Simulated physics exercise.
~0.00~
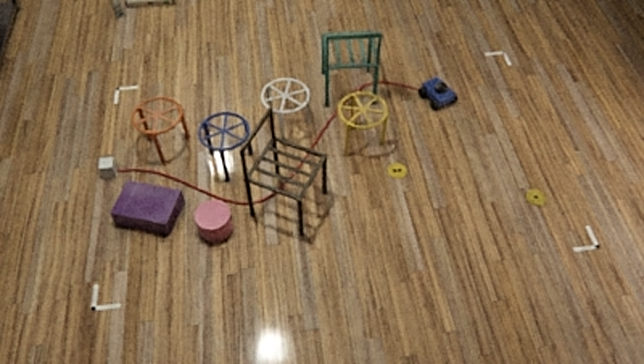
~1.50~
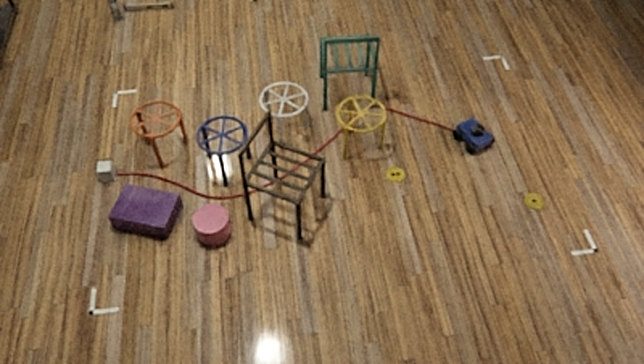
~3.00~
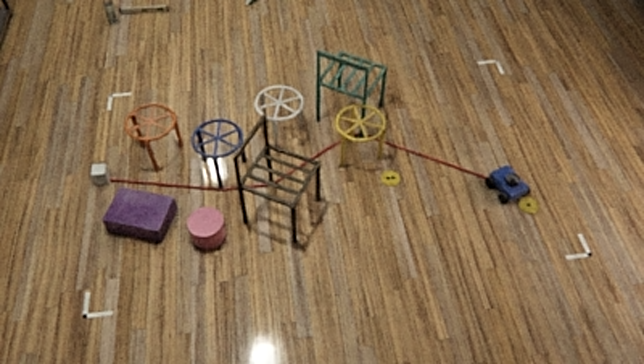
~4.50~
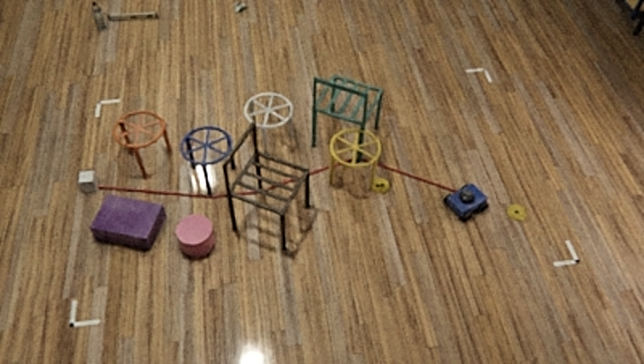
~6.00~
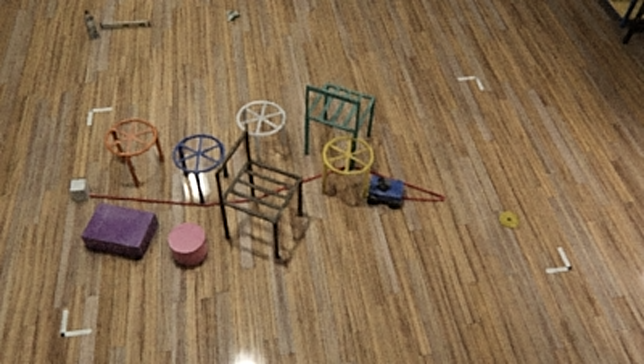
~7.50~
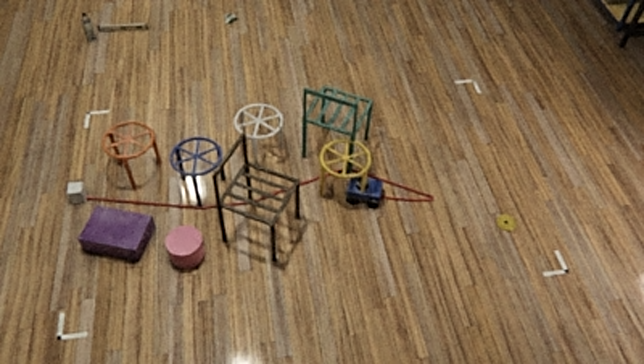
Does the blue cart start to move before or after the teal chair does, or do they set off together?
The blue cart starts to move first, while the teal chair is still in its place. The chair shifts only afterward, as the cart carries on toward the right.
In this clip, a small blue cart trailing a red lead among stools, chairs and blocks rolls right and toward the viewer, and the lead straightens as the teal chair and yellow stool shift slightly; the cart then turns back left, ending by the yellow stool with the lead looped behind.
